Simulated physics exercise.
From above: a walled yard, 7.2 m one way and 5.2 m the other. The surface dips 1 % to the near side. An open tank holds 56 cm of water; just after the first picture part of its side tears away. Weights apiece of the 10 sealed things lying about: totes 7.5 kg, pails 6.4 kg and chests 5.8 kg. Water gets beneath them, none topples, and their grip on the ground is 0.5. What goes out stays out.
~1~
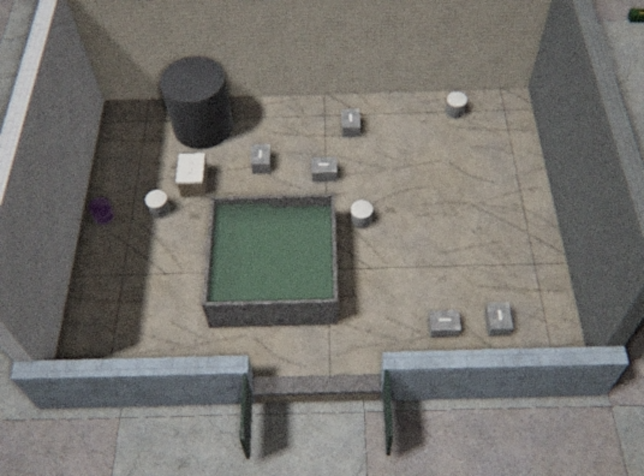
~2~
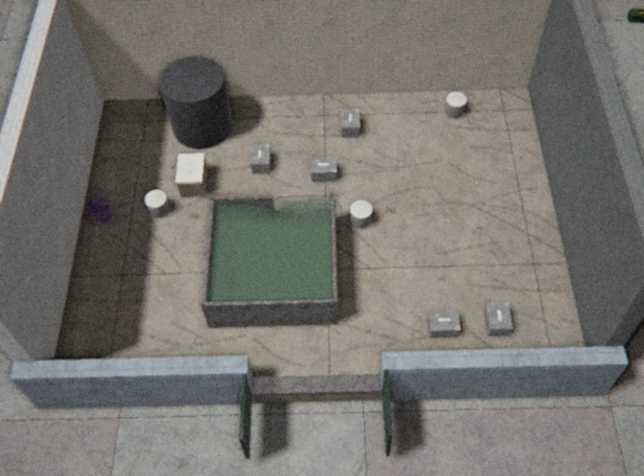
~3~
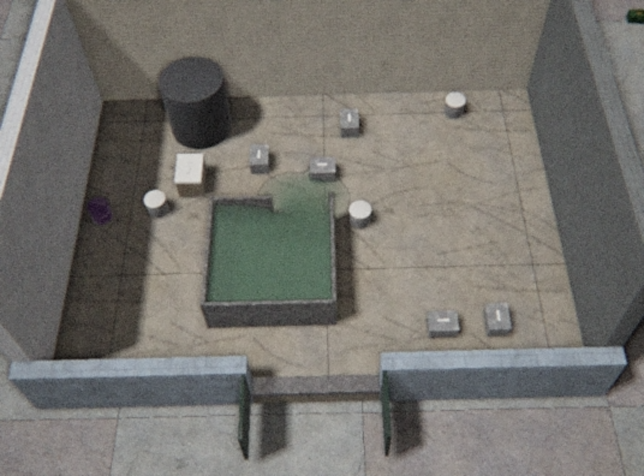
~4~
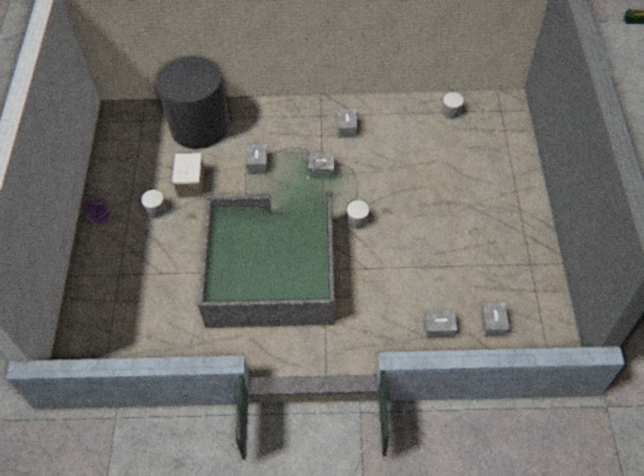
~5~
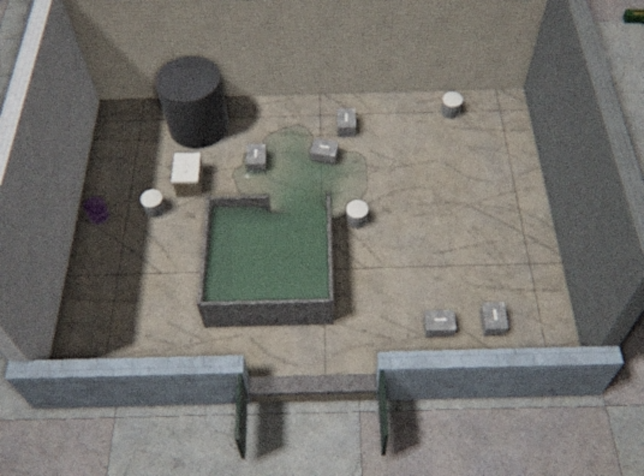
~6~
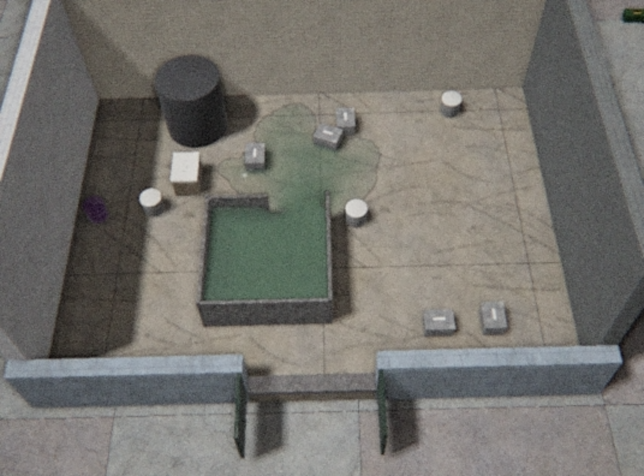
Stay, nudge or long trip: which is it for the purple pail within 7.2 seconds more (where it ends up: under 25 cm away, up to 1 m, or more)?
Purple pail holds its place.
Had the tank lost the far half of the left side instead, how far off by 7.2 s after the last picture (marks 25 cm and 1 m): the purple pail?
In that case the purple pail travels far.
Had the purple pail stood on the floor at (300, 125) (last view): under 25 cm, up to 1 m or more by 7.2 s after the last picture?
It gets carried off.
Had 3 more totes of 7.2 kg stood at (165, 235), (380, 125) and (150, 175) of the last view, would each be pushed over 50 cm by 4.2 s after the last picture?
In turn: Less, past it, under.
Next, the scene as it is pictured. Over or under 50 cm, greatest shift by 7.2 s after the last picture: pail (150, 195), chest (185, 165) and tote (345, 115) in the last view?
In that order: Under, less, over.
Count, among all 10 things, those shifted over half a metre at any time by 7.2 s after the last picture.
4 of them.
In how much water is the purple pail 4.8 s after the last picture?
Roughly 3 cm.
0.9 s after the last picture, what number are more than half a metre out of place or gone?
I count 2.
Then, 0.9 s after the last picture the purple pail is near (93, 204), 0.0 m from its start, aground; 0 of 10 are out; 1 afloat.
Then, 2.8 s after the last picture the purple pail is near (93, 204), 0.0 m from its start, aground; 0 of 10 are out; 2 afloat.
Then, 4.8 s after the last picture the purple pail is near (93, 204), 0.0 m from its start, aground; 0 of 10 are out; 2 afloat.
Then, 7.2 s after the last picture the purple pail is near (93, 204), 0.0 m from its start, aground; 0 of 10 are out; 2 afloat.
